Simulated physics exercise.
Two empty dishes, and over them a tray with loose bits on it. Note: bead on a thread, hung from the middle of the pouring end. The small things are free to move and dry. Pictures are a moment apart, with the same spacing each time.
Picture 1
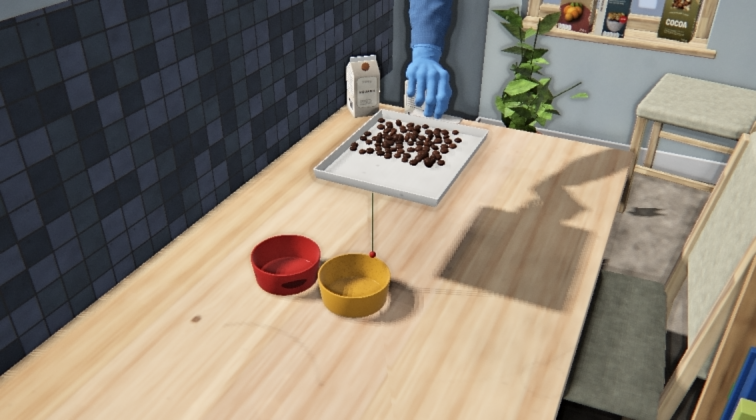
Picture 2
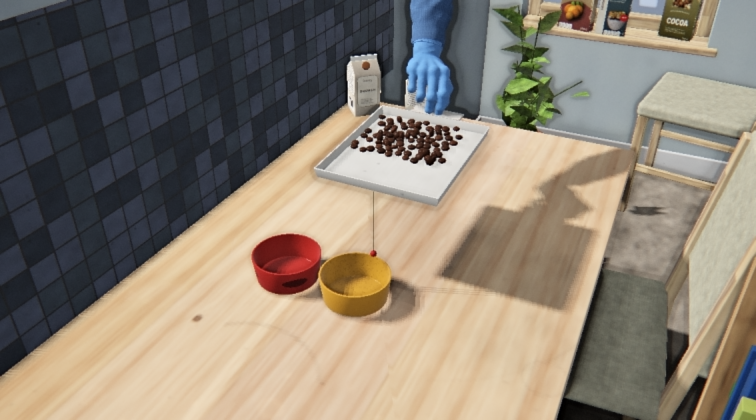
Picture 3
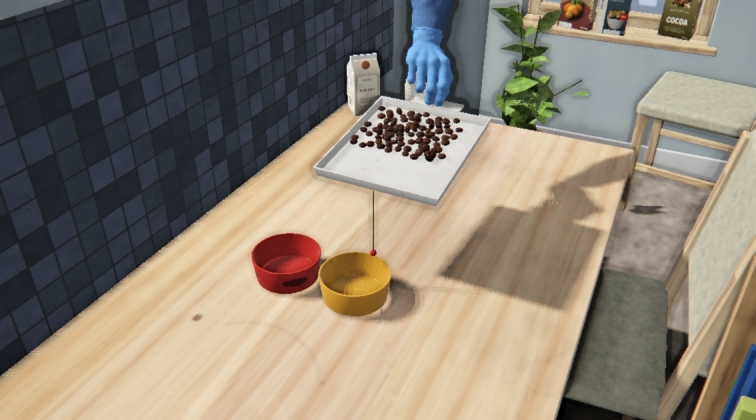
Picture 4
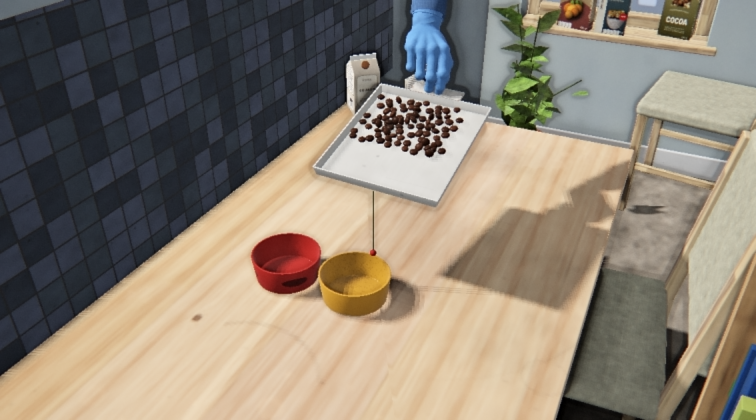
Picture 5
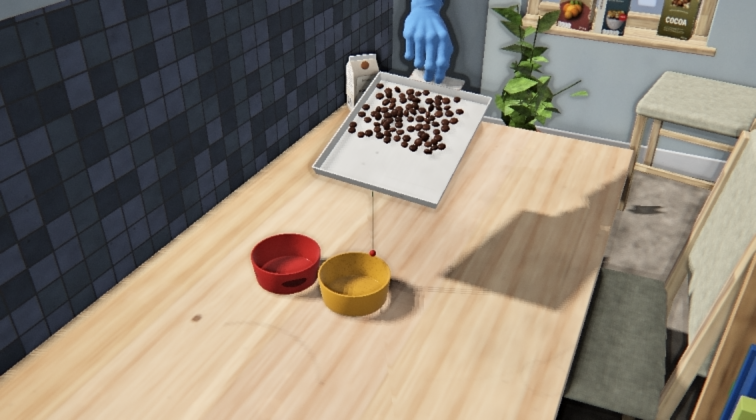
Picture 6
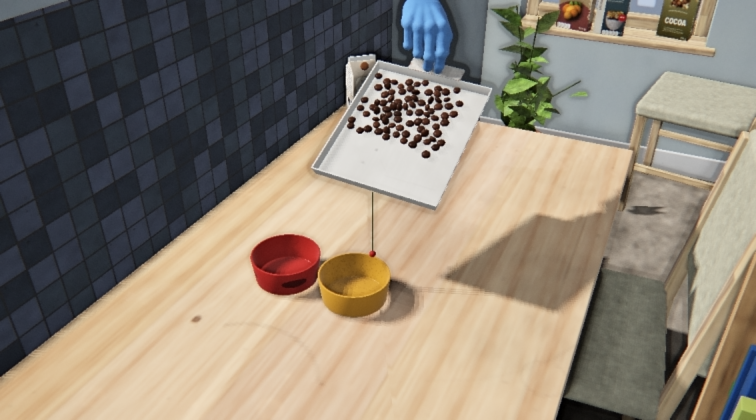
A blue-gloved hand raises the back of a tray of brown drops above two bowls.
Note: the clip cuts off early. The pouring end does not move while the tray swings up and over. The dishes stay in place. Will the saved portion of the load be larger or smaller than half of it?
Well, most of the load misses the dishes, as it turns out.
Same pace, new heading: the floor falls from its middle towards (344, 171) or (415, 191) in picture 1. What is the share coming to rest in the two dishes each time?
I'd say roughly 50 percent with the first slope, 0 percent with the other.
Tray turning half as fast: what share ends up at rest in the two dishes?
Expected result: Around 50 per cent.
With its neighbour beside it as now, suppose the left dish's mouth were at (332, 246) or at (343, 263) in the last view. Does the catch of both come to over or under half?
For the two tries in order: Not as much as half, exceeding half.
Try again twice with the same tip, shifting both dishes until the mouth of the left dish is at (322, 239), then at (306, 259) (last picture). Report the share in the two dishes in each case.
Around 0 and then 50 per cent.
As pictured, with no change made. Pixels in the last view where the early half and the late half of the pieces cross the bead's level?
First part (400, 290), rest (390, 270).
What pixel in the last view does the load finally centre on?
Once it all stops, the middle lies near (394, 314).
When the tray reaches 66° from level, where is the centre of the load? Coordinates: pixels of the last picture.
In the last view, the load is centred near (394, 187).
Shortly afterwards, tray tipped steeply; the bulk on the tray; a little in the air.
Next, tray tipped past a quarter turn; near a quarter on the tray; near a quarter in the right dish; near half outside both; a little in the air.
Some moments later, tray tipped past a quarter turn; near a third in the right dish; near two thirds outside both.
In the end, tray tipped past a quarter turn; near a third in the right dish; none at all in the left dish; near two thirds outside both.
